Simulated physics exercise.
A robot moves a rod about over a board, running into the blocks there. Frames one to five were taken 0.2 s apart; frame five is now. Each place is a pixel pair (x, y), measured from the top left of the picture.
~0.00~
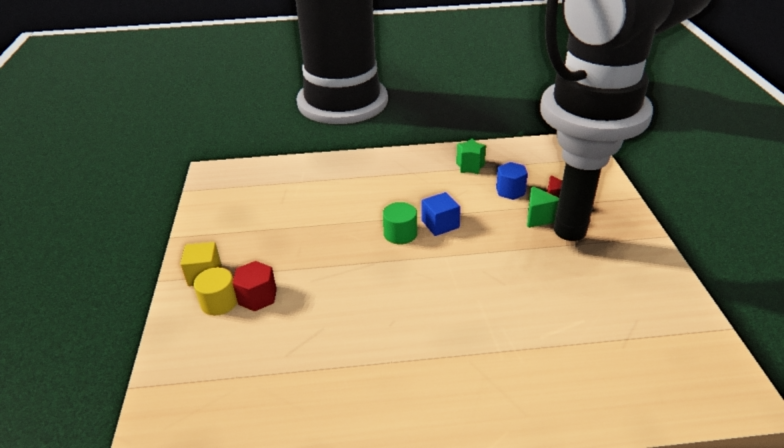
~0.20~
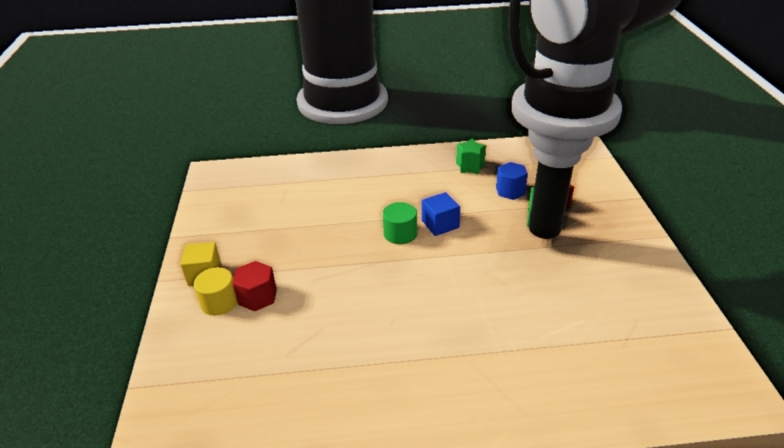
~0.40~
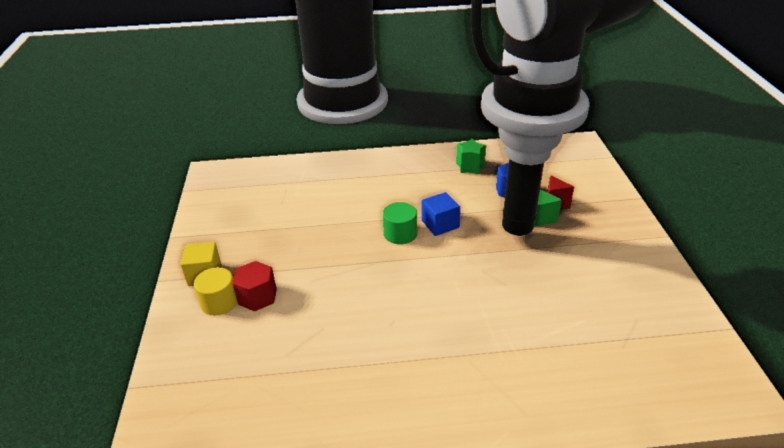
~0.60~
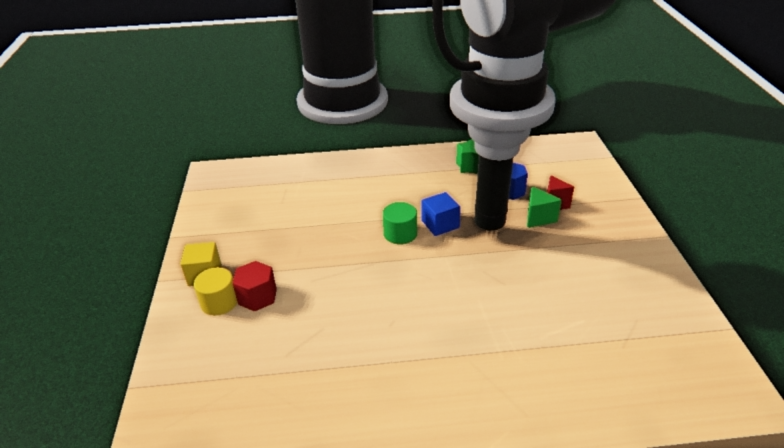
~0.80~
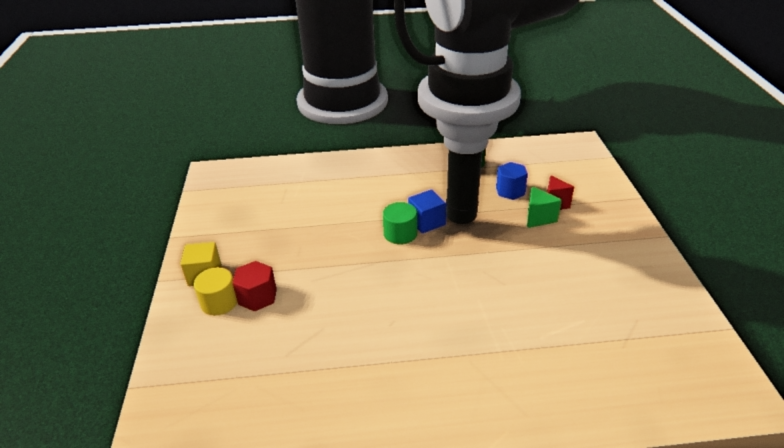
A robot arm moves a black rod left across the board and nudges a blue cube.
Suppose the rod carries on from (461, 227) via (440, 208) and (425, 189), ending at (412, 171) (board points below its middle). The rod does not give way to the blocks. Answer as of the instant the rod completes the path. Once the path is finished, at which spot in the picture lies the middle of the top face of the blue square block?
Expect it around (409, 191).
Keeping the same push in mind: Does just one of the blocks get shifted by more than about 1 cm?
I expect so.
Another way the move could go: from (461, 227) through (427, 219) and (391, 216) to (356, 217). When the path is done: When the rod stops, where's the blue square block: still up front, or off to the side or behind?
It is driven along in front.
The first path, step by step. One third of the way, rod (440, 196); green cylinder (397, 212); blue square block (411, 193), turned 60° anticlockwise.
Two thirds of the way, rod (425, 177); green cylinder (397, 212); blue square block (409, 191), turned 70° anticlockwise.
At the end, rod (412, 160); green cylinder (397, 212); blue square block (409, 191), turned 70° anticlockwise; green star block not moved.
